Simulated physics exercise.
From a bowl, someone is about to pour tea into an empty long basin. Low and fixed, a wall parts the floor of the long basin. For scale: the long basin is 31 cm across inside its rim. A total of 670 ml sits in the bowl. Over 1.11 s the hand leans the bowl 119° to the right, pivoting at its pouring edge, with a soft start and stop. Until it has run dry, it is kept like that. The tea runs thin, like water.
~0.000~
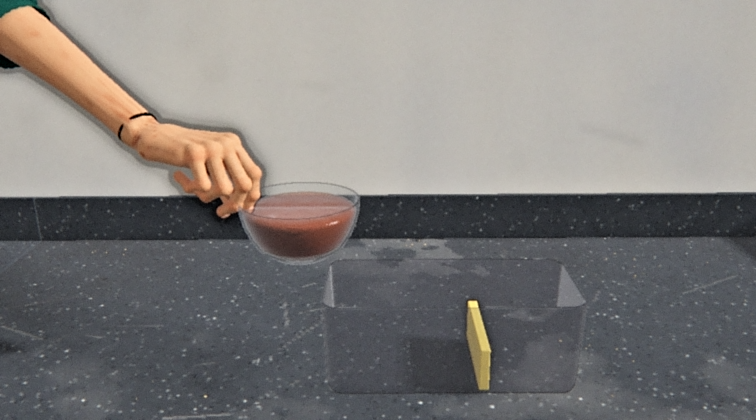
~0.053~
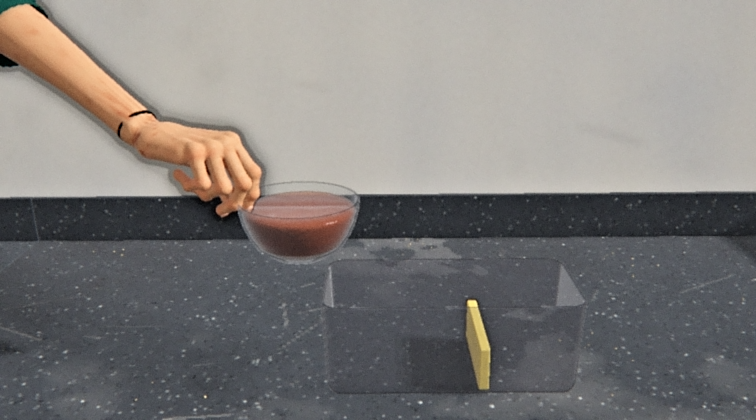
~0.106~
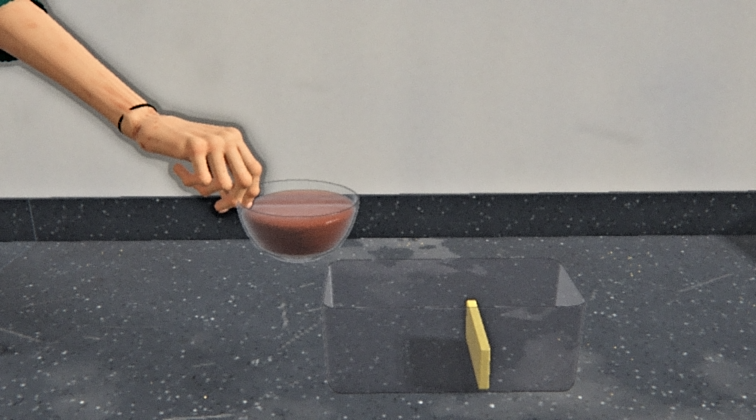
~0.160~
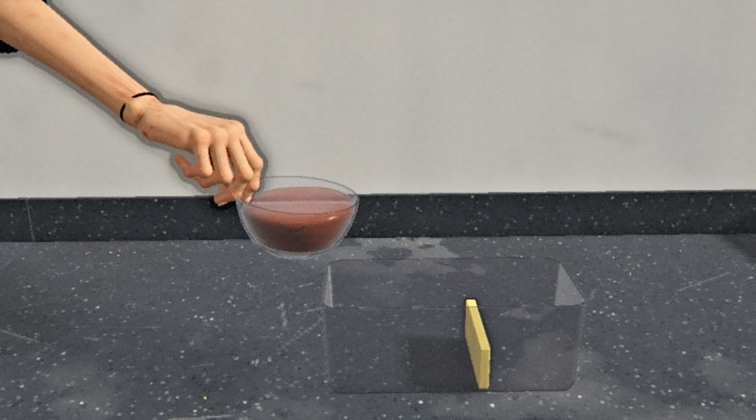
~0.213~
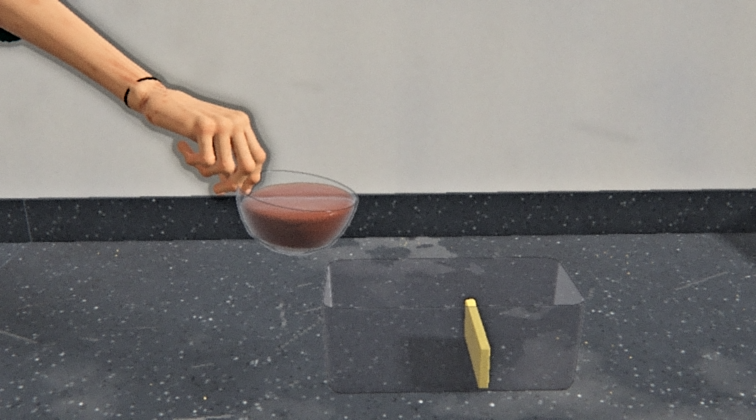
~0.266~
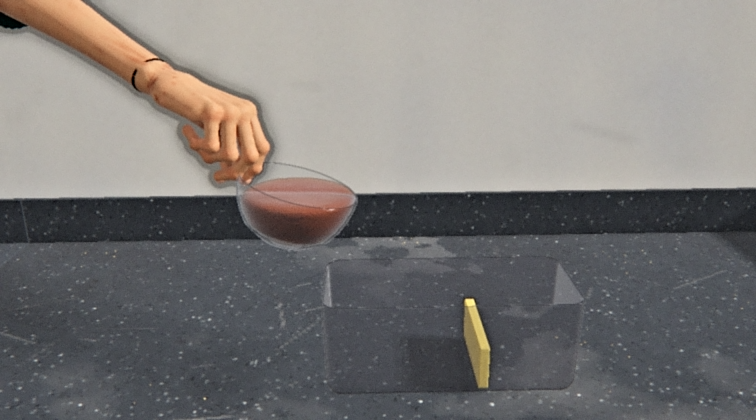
On a speckled dark floor, a hand slowly tilting a glass bowl of reddish-brown liquid rightward beside a clear basin with a yellow divider.
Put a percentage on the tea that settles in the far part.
Roughly 3 per cent ends up there.
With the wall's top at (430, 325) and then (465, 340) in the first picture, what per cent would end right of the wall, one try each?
80 % and 30 %.
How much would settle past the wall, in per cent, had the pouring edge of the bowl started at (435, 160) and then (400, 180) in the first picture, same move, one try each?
Try 1: Approx. 85 %; try 2: Approx. 70 %.
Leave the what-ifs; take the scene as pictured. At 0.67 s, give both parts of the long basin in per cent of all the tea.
About 22 left, about 0 right.
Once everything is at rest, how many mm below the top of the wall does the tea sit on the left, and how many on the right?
Left roughly 32 mm; right roughly 56 mm.
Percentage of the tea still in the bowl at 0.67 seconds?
Still held: Roughly 32 % of the total.
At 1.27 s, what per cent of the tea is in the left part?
96 %.
After 0.67 s the tilt is 78° and 33 per cent is still to pour, 23 is left of the wall and 0 right of it.
After 0.96 s the tilt is 114° and 0 per cent is still to pour, 94 is left of the wall and 2 right of it.
After 1.27 s the tilt is 119° and 0 per cent is still to pour, 96 is left of the wall and 3 right of it.
After 1.61 s the tilt is 119° and 0 per cent is still to pour, 96 is left of the wall and 3 right of it.
In the end 96 per cent lies left of the wall, 3 right of it and 1 outside.
